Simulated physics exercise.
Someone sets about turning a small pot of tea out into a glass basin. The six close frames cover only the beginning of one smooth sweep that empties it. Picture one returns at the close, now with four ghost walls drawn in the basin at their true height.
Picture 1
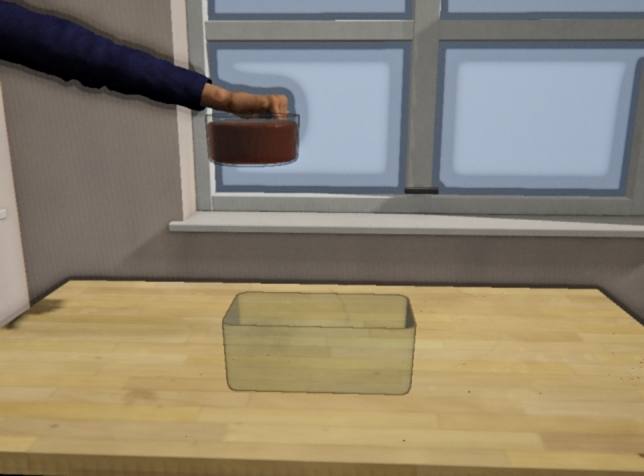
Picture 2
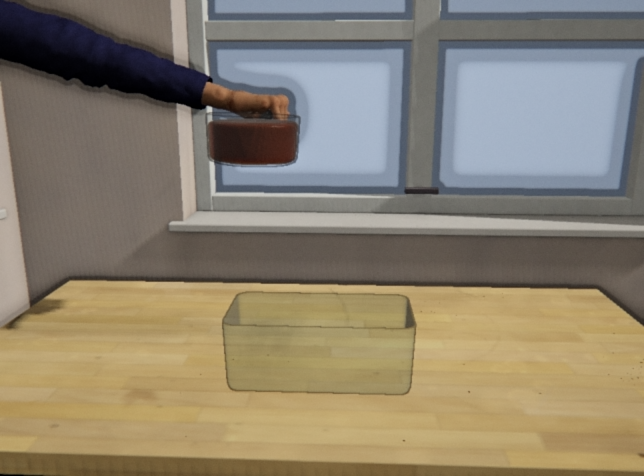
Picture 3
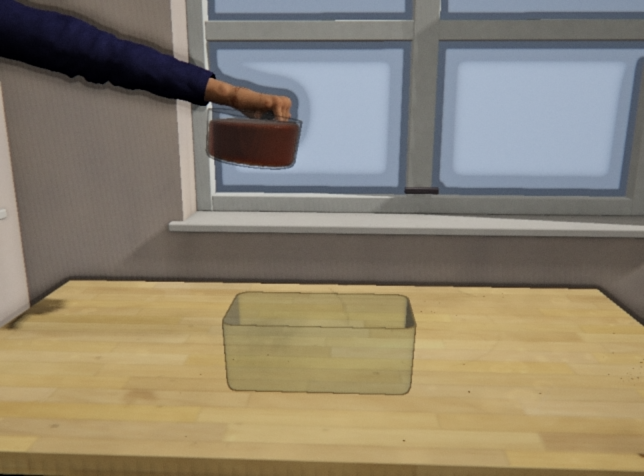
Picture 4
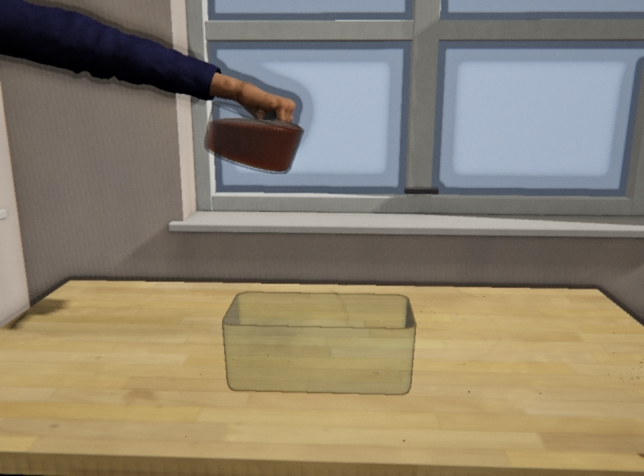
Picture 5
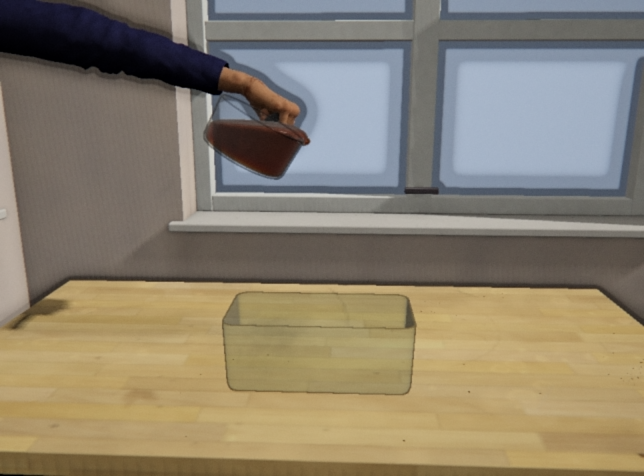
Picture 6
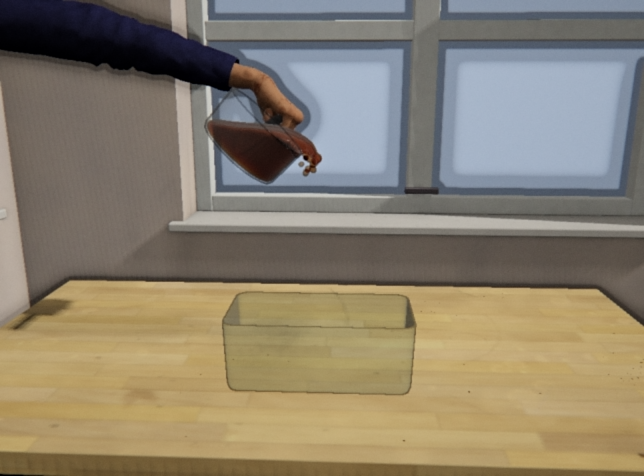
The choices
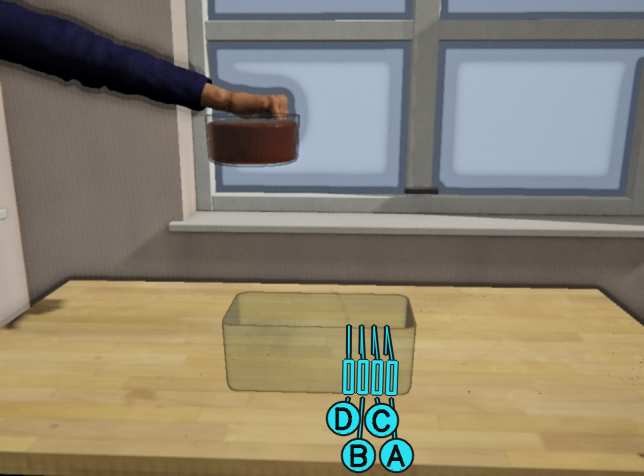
A hand in a dark blue sleeve holds a small clear pot of reddish-brown tea upright, above and left of an empty glass basin on a wooden table. The hand tilts the pot steadily to the right, and tea slips over the lip in a short trickle.
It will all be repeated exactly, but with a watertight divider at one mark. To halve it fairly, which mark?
Go for D.
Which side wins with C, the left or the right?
More ends on the left.
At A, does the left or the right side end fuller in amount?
The left one.
On the marked copy, A at (391, 399); B at (362, 398); C at (376, 398); D at (348, 397).
For place A, about 88 % ends left of the wall and 6 % right of it; 5 % is lost outside.
For place B, about 69 % ends left of the wall and 25 % right of it; 7 % is lost outside.
For place C, about 81 % ends left of the wall and 9 % right of it; 10 % is lost outside.
For place D, about 52 % ends left of the wall and 43 % right of it; 5 % is lost outside.
